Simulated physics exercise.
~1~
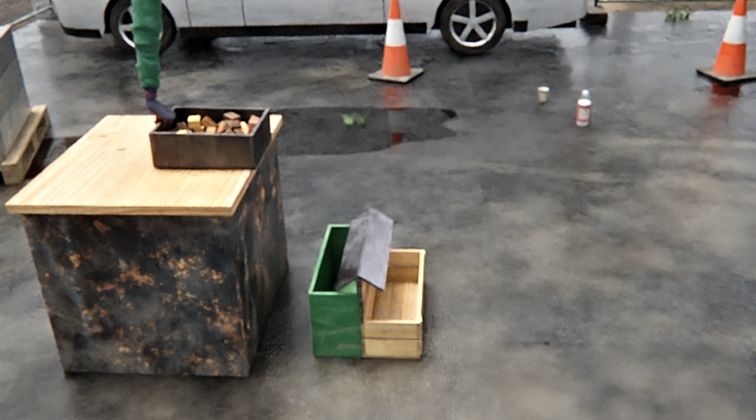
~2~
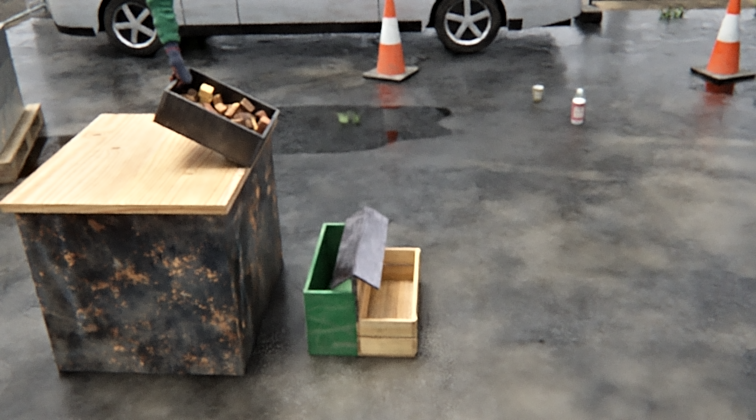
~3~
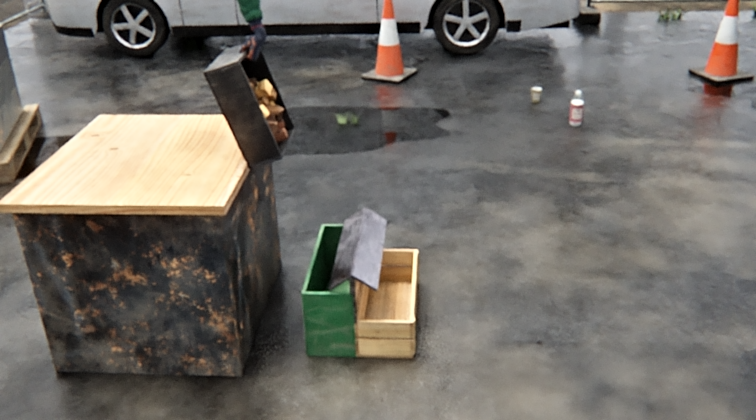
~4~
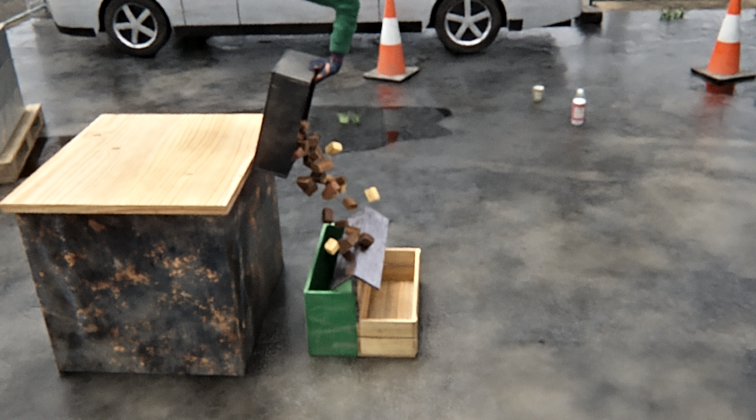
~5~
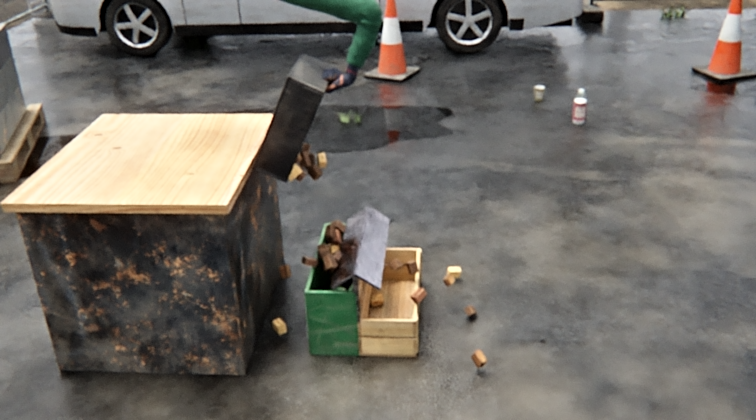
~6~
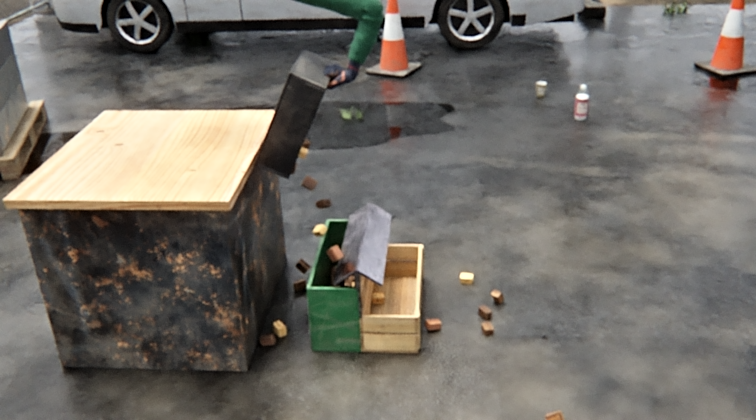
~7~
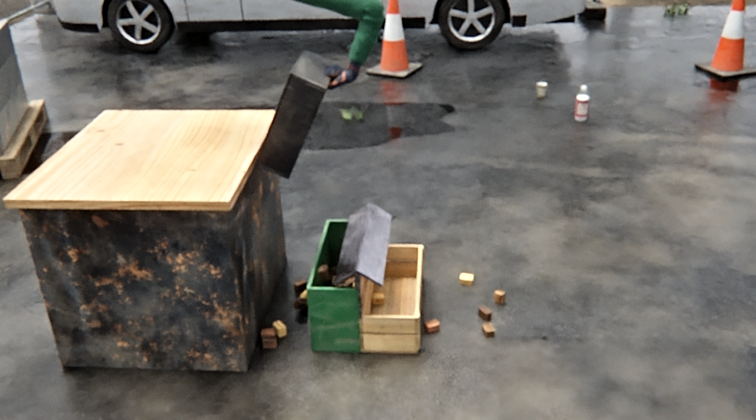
On a wet paved lot, a gloved hand tipped a black box off the edge of a bench, and its wooden blocks tumbled out over the dark ridge, mostly into the green tote, with a few in the wooden trough and others scattered on the ground.
